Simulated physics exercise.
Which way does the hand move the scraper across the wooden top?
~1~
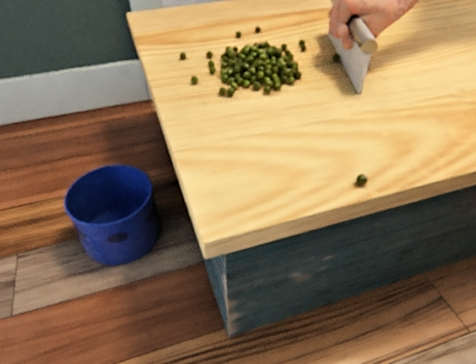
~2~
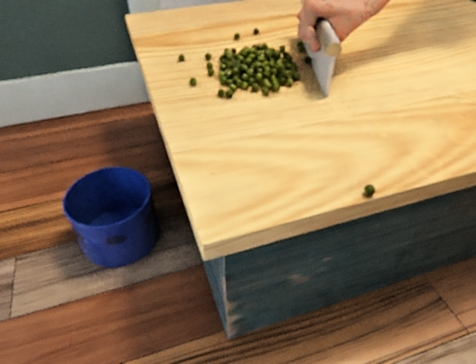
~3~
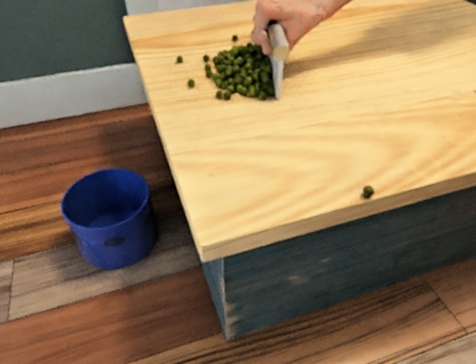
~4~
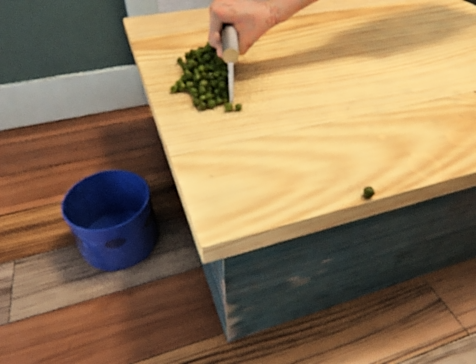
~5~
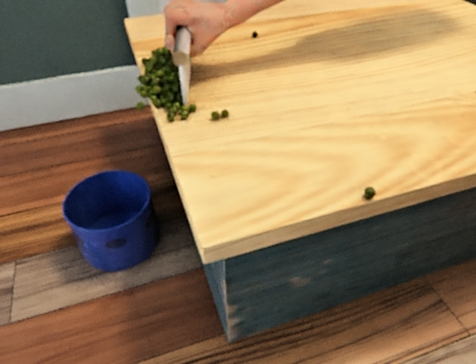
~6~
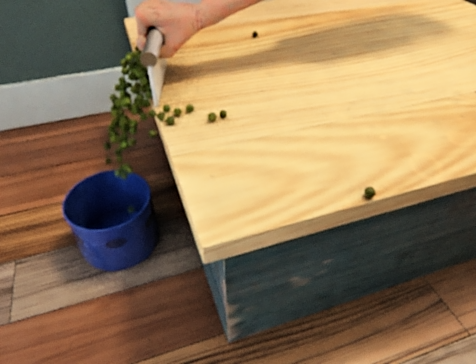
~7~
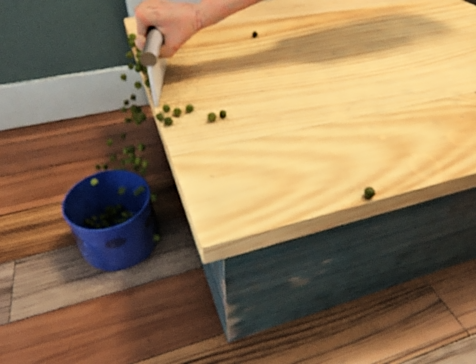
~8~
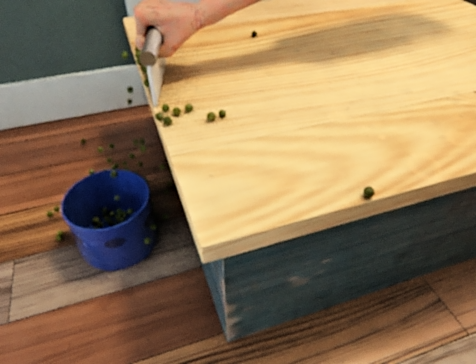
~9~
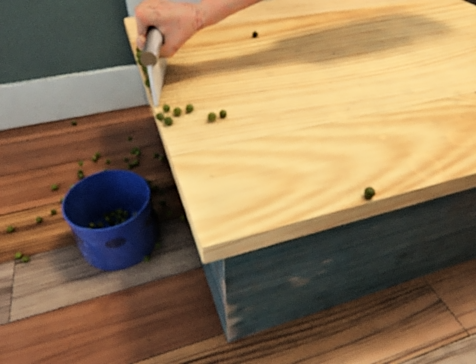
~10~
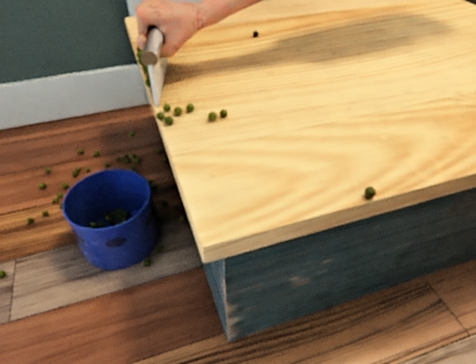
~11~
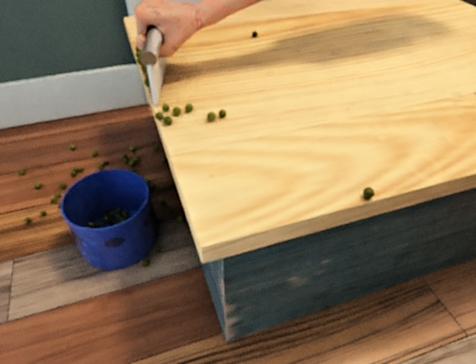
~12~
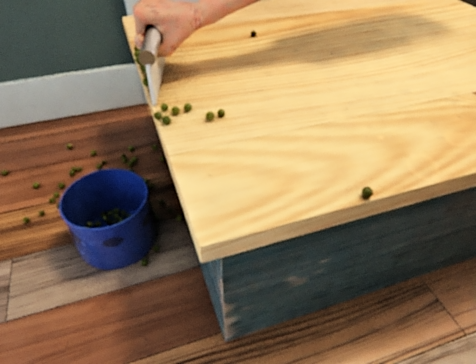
The hand moves the scraper to the left, pushing the olives toward the edge above the blue pot.
